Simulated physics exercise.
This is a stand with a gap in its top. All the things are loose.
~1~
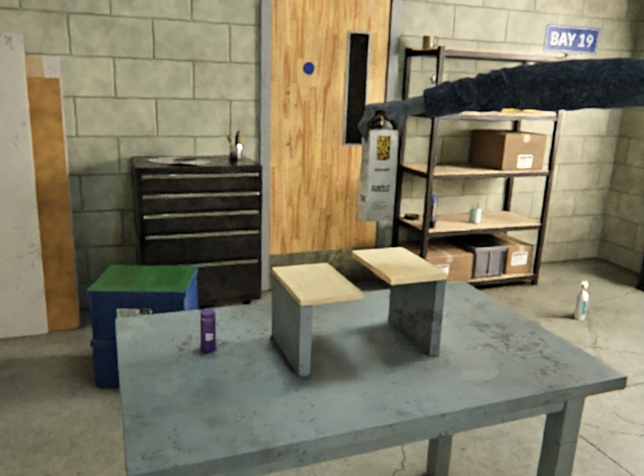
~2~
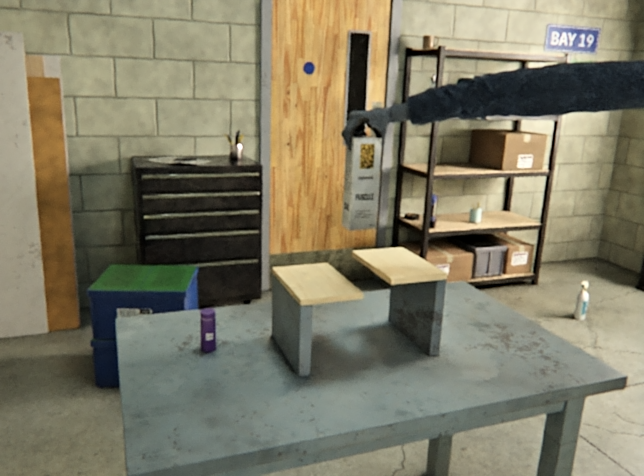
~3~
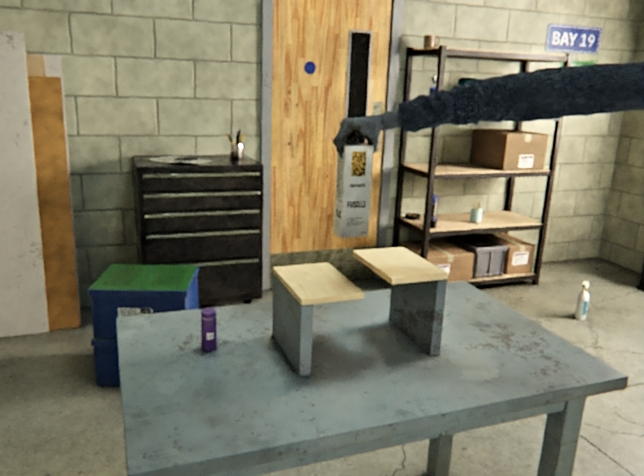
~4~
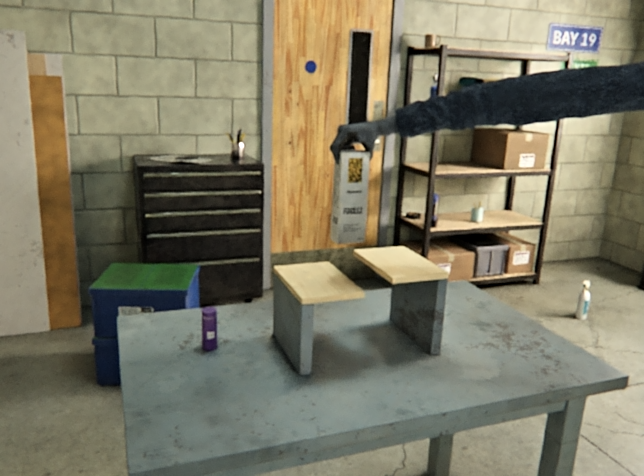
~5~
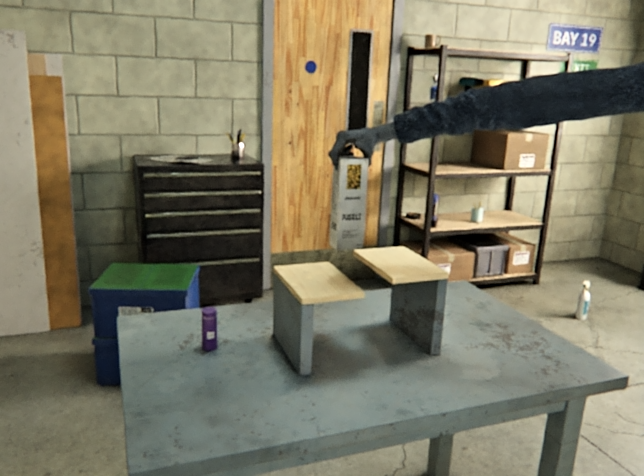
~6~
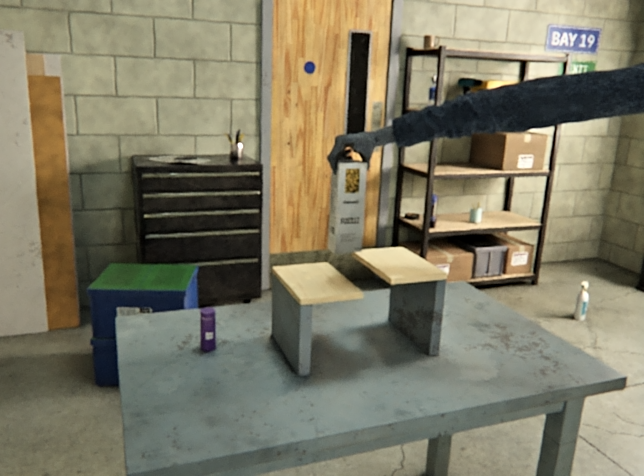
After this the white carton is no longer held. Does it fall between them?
Here the carton lodges.
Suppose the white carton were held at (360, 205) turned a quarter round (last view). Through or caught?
Then it goes down the gap.
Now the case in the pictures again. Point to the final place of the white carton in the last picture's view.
At about (346, 233).
Then, 0.20 s past the last view, white carton displaced about its own width near (346, 226).
Then, 0.30 s past the last view, white carton displaced about its own width near (346, 233).
Finally, moved from the start, white carton; purple shaker still in place. Final places as the last picture's camera would see them, white carton near (346, 233). The carton stays on top.
